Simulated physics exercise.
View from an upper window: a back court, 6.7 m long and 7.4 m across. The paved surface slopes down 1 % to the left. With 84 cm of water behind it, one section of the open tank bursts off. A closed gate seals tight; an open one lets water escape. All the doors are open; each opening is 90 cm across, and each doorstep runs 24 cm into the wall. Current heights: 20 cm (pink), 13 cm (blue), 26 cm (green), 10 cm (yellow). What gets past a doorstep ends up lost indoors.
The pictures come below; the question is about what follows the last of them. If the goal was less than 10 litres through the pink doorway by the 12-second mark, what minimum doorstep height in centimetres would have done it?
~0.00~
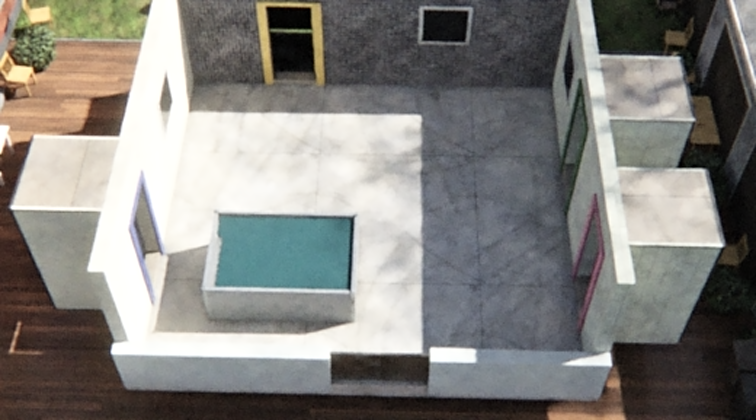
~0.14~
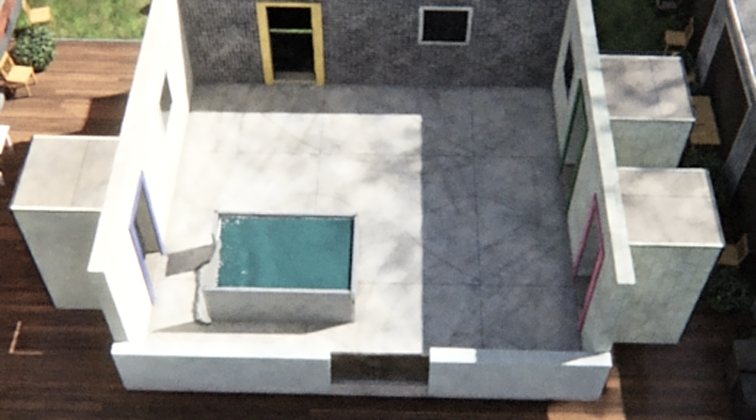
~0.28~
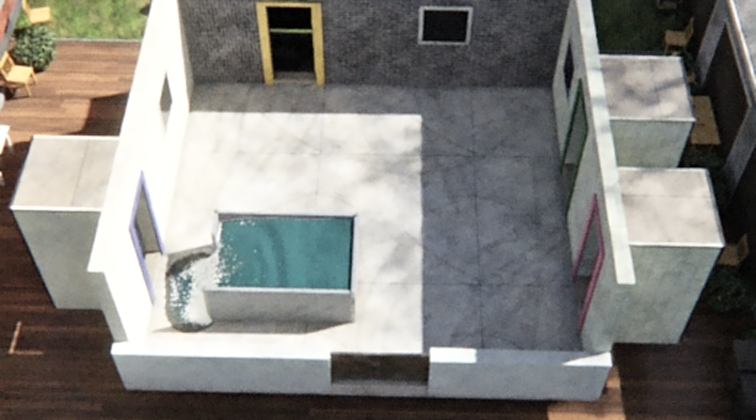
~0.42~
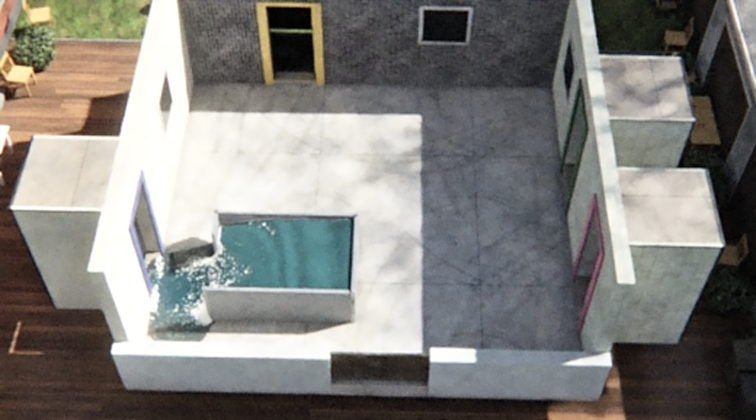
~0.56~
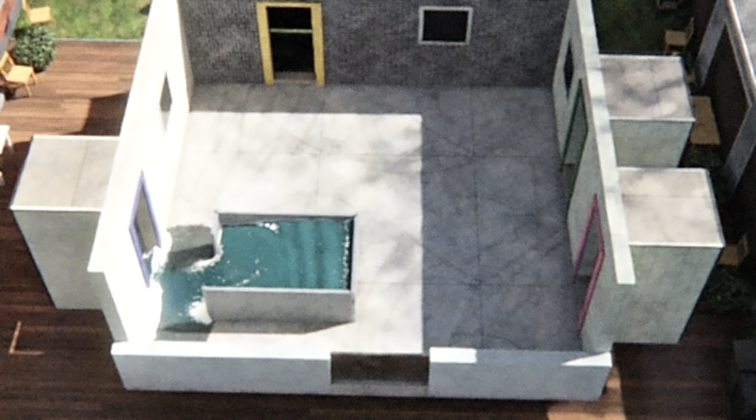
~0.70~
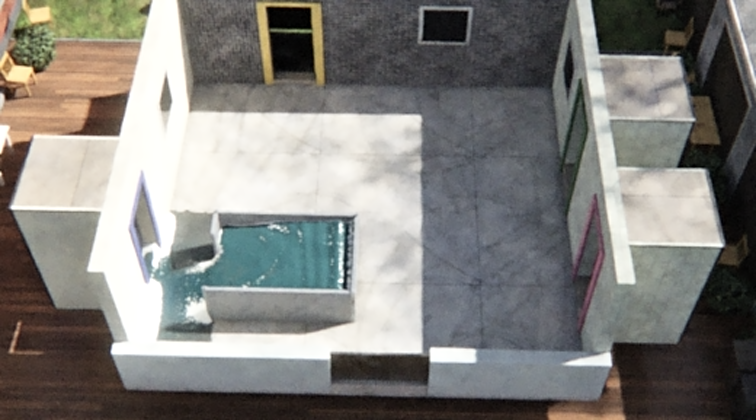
A doorstep of about 11.5 cm would have done it.
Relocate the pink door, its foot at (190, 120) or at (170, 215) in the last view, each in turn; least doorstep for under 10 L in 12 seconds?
6.5 and 5.5 cm.
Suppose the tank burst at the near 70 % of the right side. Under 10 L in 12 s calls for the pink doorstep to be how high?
Minimum height: Approx. 30 cm.
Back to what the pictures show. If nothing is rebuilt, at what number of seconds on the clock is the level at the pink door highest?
Some 4.0 s, more or less.
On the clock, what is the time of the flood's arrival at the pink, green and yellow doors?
Pink: 3.6 s; green: 5.0 s; yellow: 3.4 s.
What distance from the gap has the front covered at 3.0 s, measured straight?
Distance from gap: Approx. 5.4 m.
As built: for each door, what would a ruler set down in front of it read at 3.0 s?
Depths in cm: Pink 0, blue 32, green 0, yellow 0.
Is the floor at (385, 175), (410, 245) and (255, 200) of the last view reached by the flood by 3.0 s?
1: Unwetted; 2: Unwetted; 3: Awash.
After 1.4 s water covers 10 % of the floor, deepest (70 cm) near (142, 358); it has not reached the pink door.
After 3.0 s water covers 35 % of the floor, deepest (36 cm) near (141, 367); it has not reached the pink door.
After 12.0 s water covers 95 % of the floor, deepest (8 cm) near (144, 349); 4 cm at the pink door, 0 litres in over its 20 cm doorstep.
At the pink door as built, the water arrived by 3.6 s and peaked near 15 cm at 4.2 s.
Run again over the same 12 s with other heights there, 19 litres in over 10 cm, 4 litres over 13.5 cm. The limit of 10 litres is kept from about 11.5 cm up.
